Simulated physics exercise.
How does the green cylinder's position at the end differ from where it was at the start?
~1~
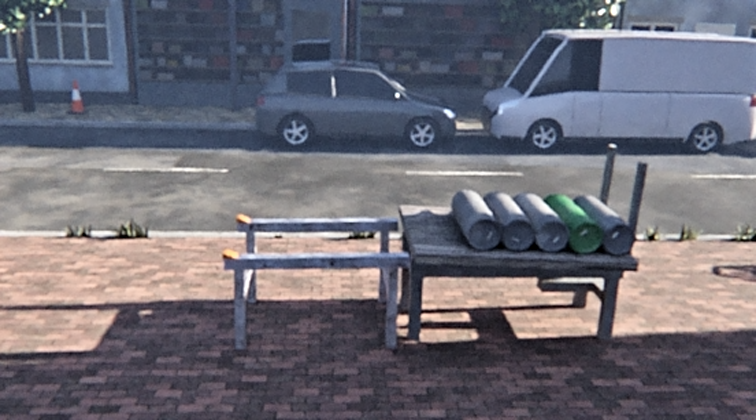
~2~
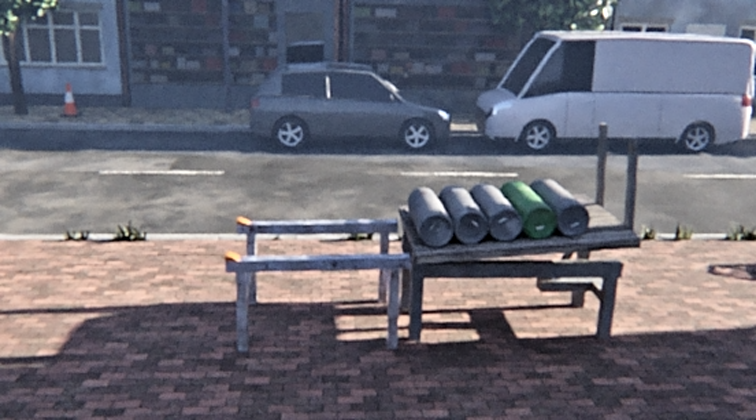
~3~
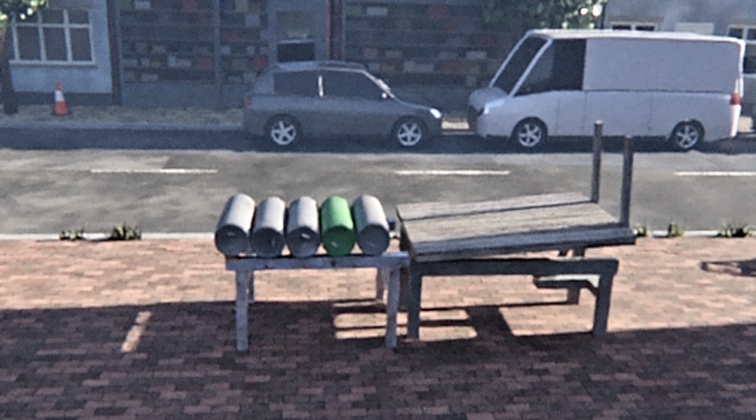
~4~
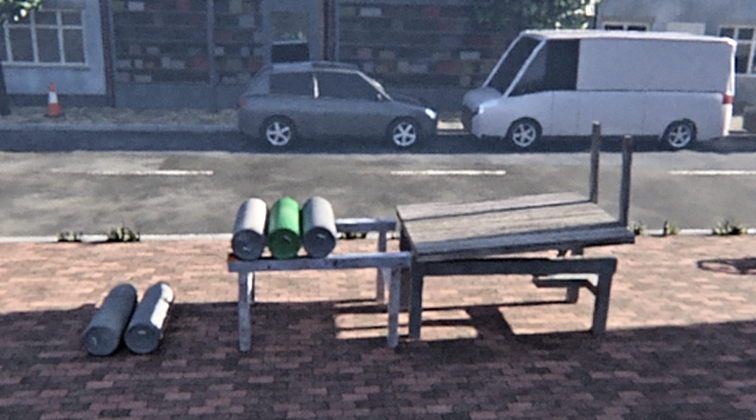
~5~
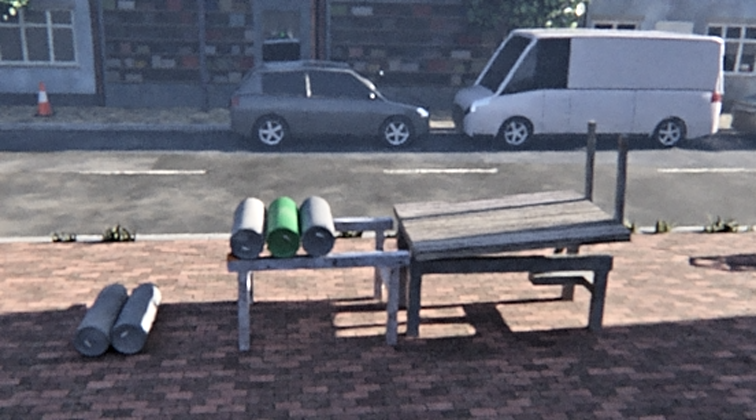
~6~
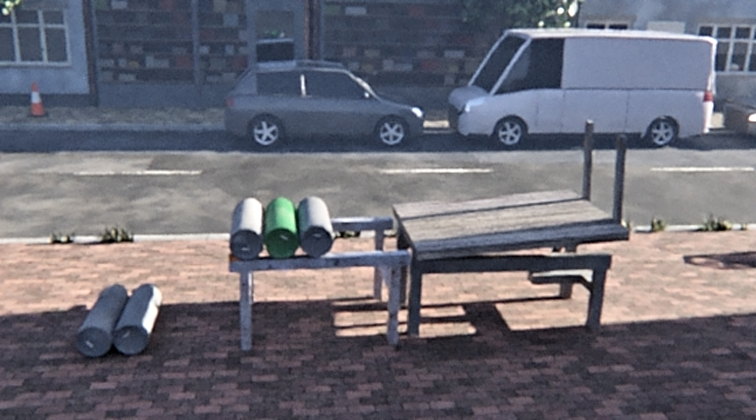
It starts on the wooden deck on the right. By the end it is on the rack to the left, between two grey cylinders.
